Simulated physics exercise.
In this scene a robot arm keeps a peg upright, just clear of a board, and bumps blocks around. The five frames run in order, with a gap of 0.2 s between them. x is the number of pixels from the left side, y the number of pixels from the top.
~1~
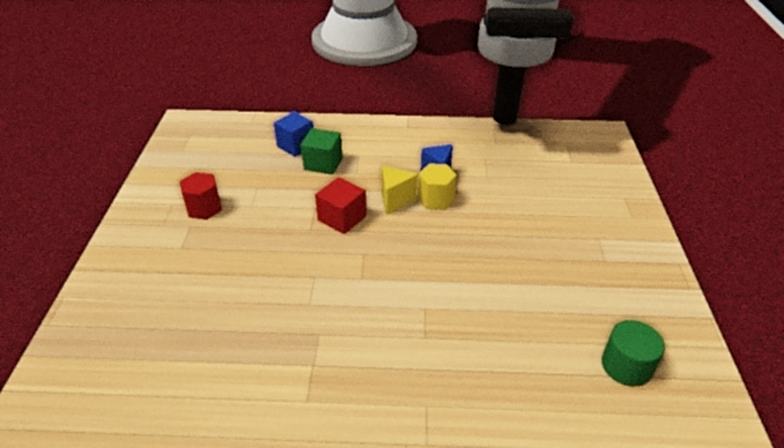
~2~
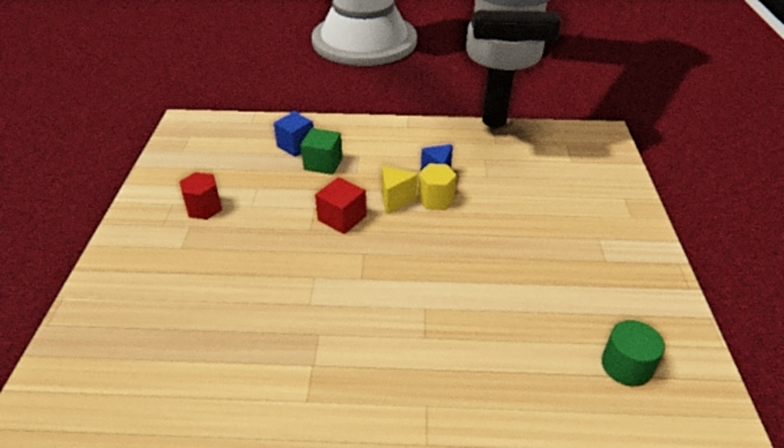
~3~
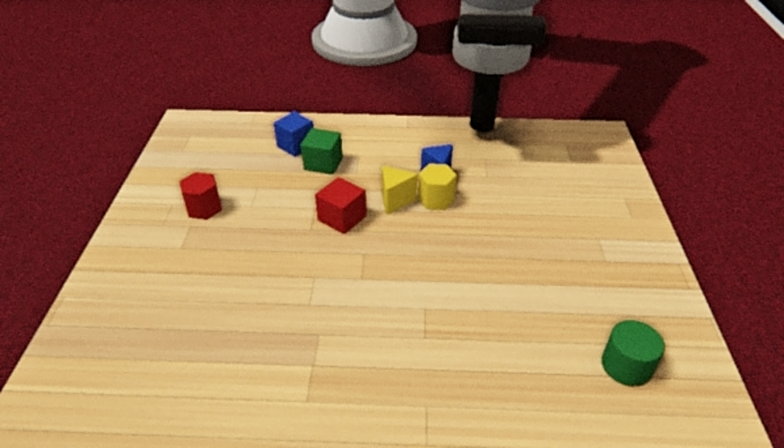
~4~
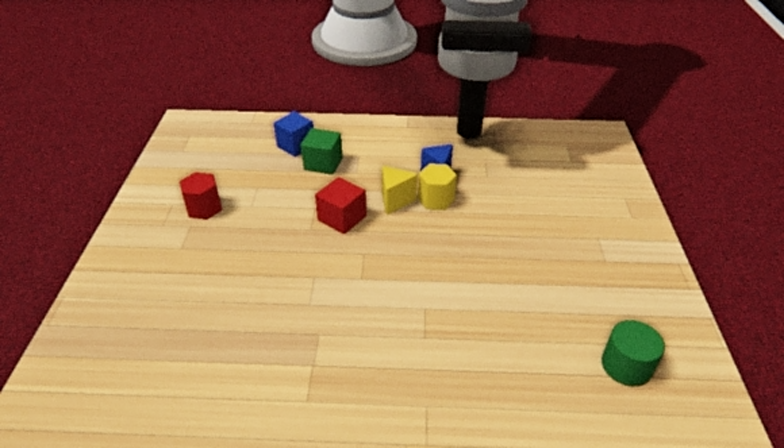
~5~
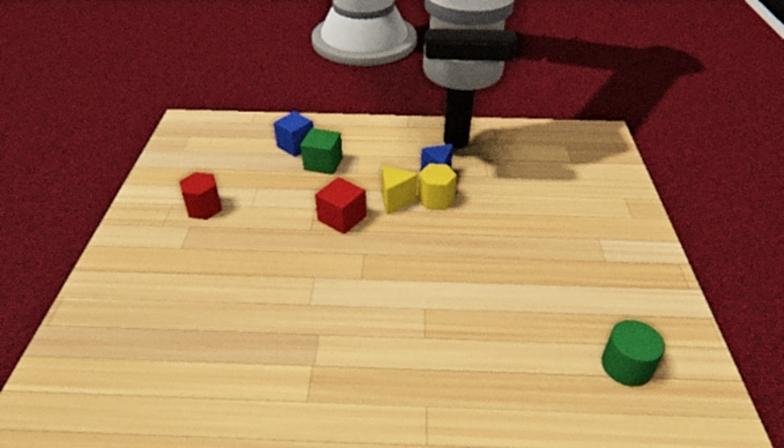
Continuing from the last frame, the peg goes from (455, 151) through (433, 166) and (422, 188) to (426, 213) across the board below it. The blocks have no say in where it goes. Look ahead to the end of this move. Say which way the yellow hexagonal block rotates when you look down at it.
It rotates clockwise.
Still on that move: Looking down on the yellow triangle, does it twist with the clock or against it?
Spins clockwise.
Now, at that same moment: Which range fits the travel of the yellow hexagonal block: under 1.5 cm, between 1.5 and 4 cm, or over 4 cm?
The shift is above 4 cm.
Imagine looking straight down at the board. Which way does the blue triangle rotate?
Anticlockwise.
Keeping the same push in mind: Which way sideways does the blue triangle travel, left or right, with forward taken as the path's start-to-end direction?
Towards the left-hand side.
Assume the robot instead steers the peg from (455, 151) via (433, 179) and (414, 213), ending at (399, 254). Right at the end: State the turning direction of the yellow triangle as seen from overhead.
Prediction: Clockwise.
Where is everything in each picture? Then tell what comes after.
The first frame shows peg tip (505, 118); block tops, red square (340, 191); yellow triangle (396, 175); yellow hexagonal block (438, 173); blue triangle (439, 151).
The second frame shows peg (494, 121); blocks unchanged.
The third frame shows peg (482, 126); blocks unchanged.
The fourth frame shows peg (469, 132); blocks unchanged.
The fifth frame shows peg (456, 141); red square (340, 191); yellow triangle (396, 175); yellow hexagonal block (438, 173); blue triangle (439, 151).
On the path given first. One third of the way, peg (433, 157); yellow hexagonal block (438, 177); blue triangle (439, 156).
Two thirds of the way, peg (423, 178); yellow hexagonal block (441, 187), turned 45° clockwise; blue triangle (448, 169), turned 45° anticlockwise.
At the end, peg (427, 203); red square in place; yellow triangle (395, 181), turned 50° clockwise; yellow hexagonal block (455, 202), turned 30° clockwise; blue triangle (454, 172), turned 65° anticlockwise.
